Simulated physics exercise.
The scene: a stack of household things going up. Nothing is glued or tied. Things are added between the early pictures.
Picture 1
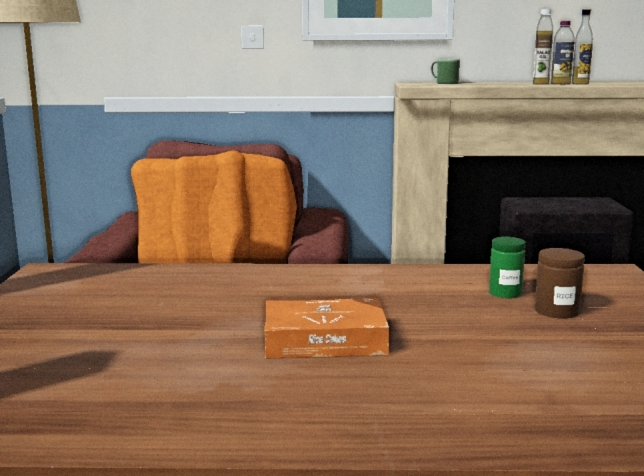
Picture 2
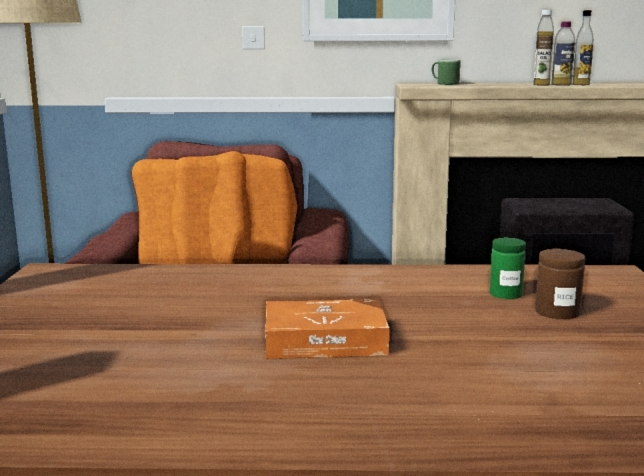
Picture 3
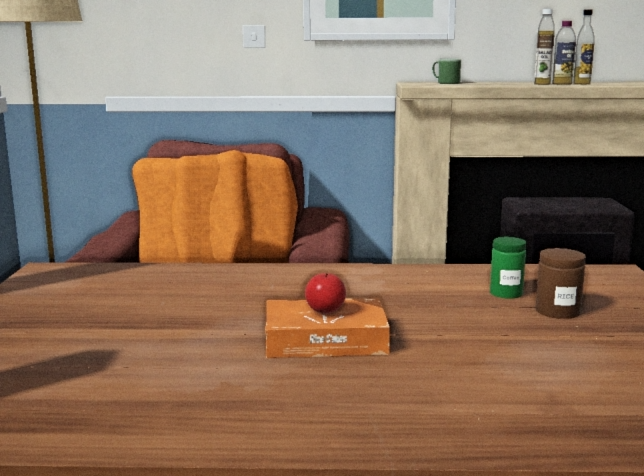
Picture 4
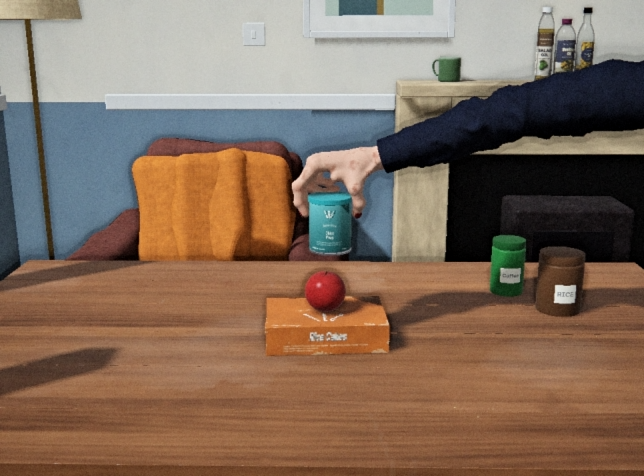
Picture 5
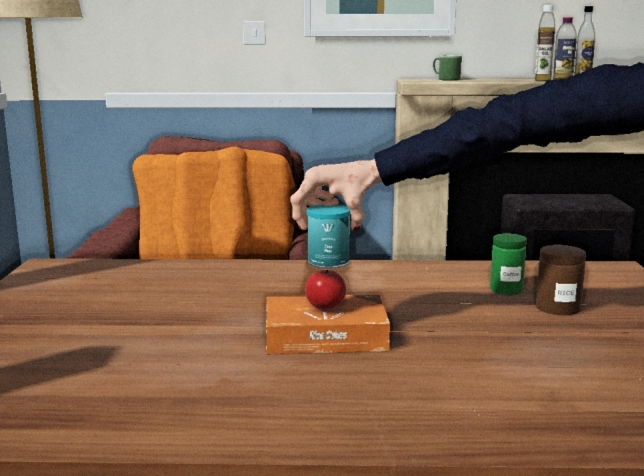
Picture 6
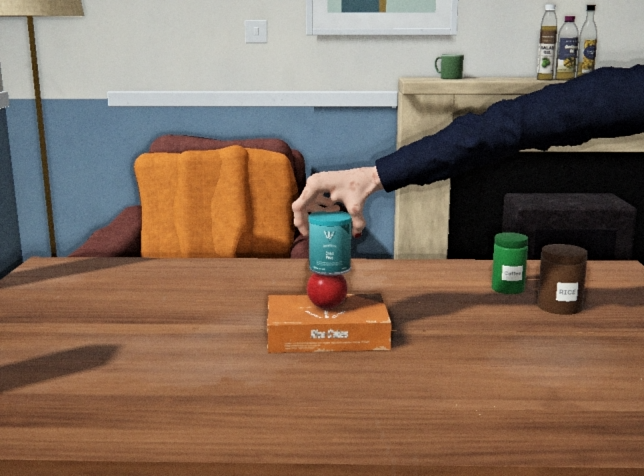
A red apple appeared on top of an orange box on the wooden table, then a hand reached in from the right and lowered a turquoise tin onto the apple, keeping hold of it.
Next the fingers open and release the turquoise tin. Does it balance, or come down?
As it turns out, it comes apart.
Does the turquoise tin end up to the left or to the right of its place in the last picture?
To the right.
Then, 0.50 s on from there, turquoise tin now fallen.
Then, 0.60 s on from there, things are still on the move.
Then, 0.70 s on from there, nothing new.
In the end, fallen, turquoise tin; the other 4 unmoved. At the end, from the last picture's camera, turquoise tin near (423, 312). The pile gives way.
